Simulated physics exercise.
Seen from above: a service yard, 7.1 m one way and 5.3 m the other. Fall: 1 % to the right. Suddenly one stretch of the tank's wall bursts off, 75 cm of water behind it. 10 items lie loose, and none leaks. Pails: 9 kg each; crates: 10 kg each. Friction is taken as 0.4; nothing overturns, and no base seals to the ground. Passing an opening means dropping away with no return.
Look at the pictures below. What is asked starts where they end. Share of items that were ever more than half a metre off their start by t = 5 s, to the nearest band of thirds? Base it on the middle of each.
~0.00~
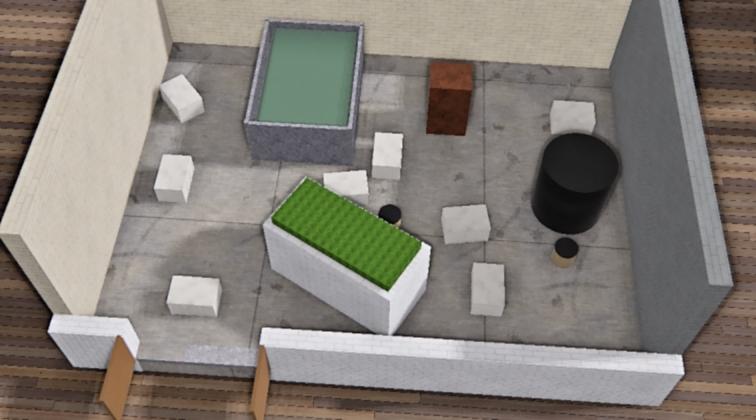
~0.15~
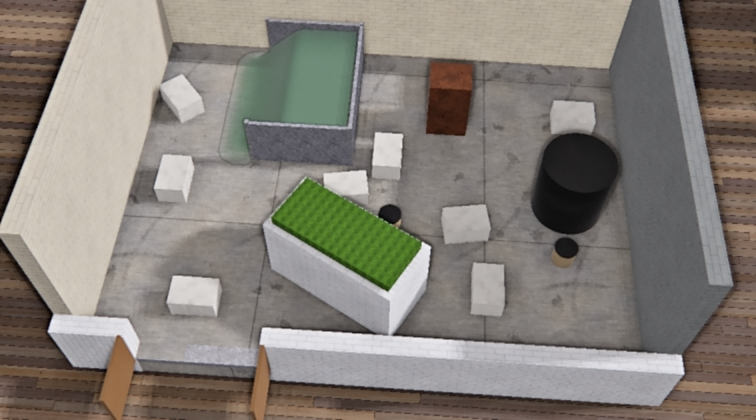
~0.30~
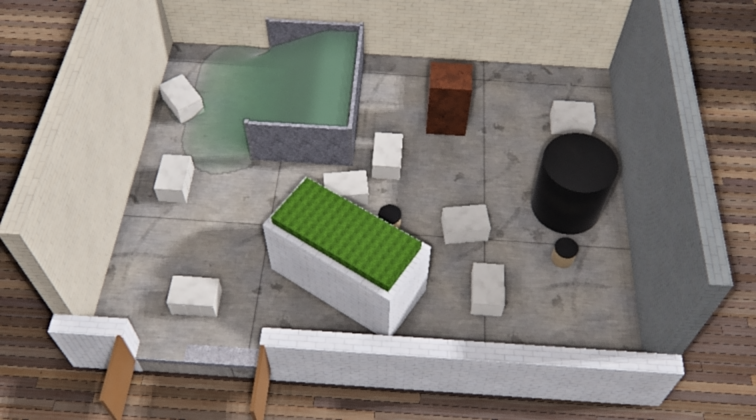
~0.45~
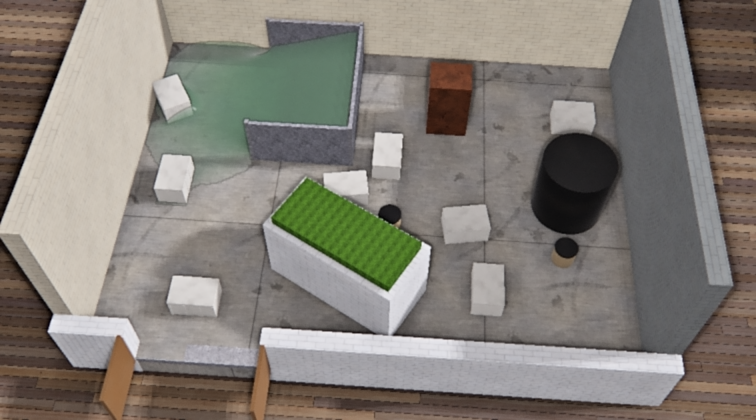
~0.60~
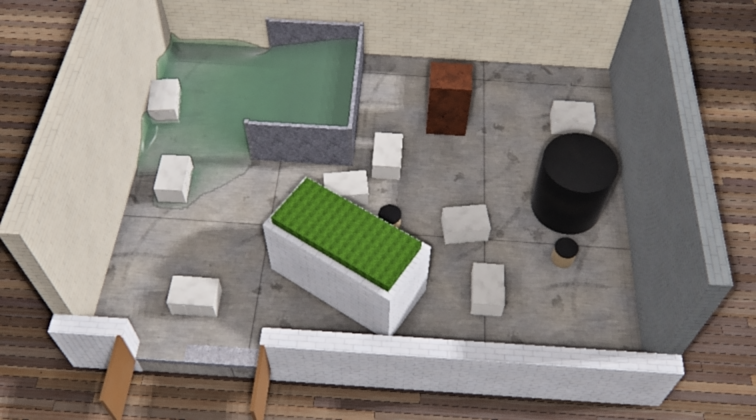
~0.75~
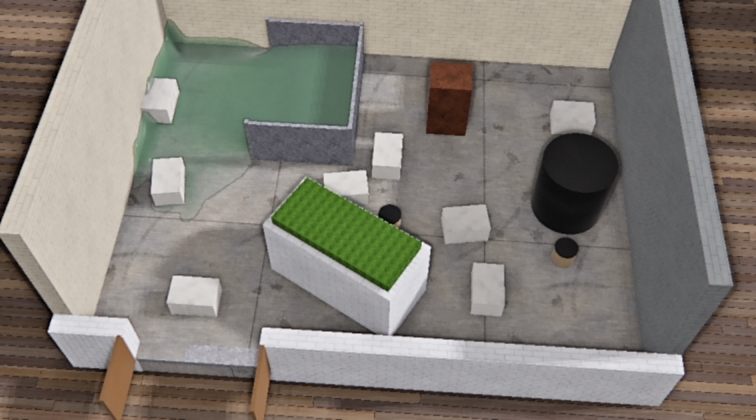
Less than a third of them.
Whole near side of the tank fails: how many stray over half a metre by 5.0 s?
So the tally would be 8.
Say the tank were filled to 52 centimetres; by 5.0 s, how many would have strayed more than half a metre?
Then it comes to 3.
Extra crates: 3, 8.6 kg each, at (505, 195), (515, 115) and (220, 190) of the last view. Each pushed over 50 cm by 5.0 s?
In that order: Less, short of it, over.
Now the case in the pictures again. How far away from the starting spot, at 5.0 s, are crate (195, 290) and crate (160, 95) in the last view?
In that order: Gone out, washed out.
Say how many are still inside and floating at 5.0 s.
It comes to 0 of them.
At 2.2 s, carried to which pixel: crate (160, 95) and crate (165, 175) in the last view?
Roughly (145, 211), then roughly (144, 316).
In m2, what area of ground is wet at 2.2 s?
Some 12 m2.
After 1.1 s 1 of 10 are over 50 cm from their spots; 1 afloat.
After 2.2 s 2 of 10 are over 50 cm from their spots; 2 afloat.
After 3.5 s 3 of 10 are over 50 cm from their spots; 0 afloat.
After 5.0 s 3 of 10 are over 50 cm from their spots, and 3 have been at some point; 0 afloat.
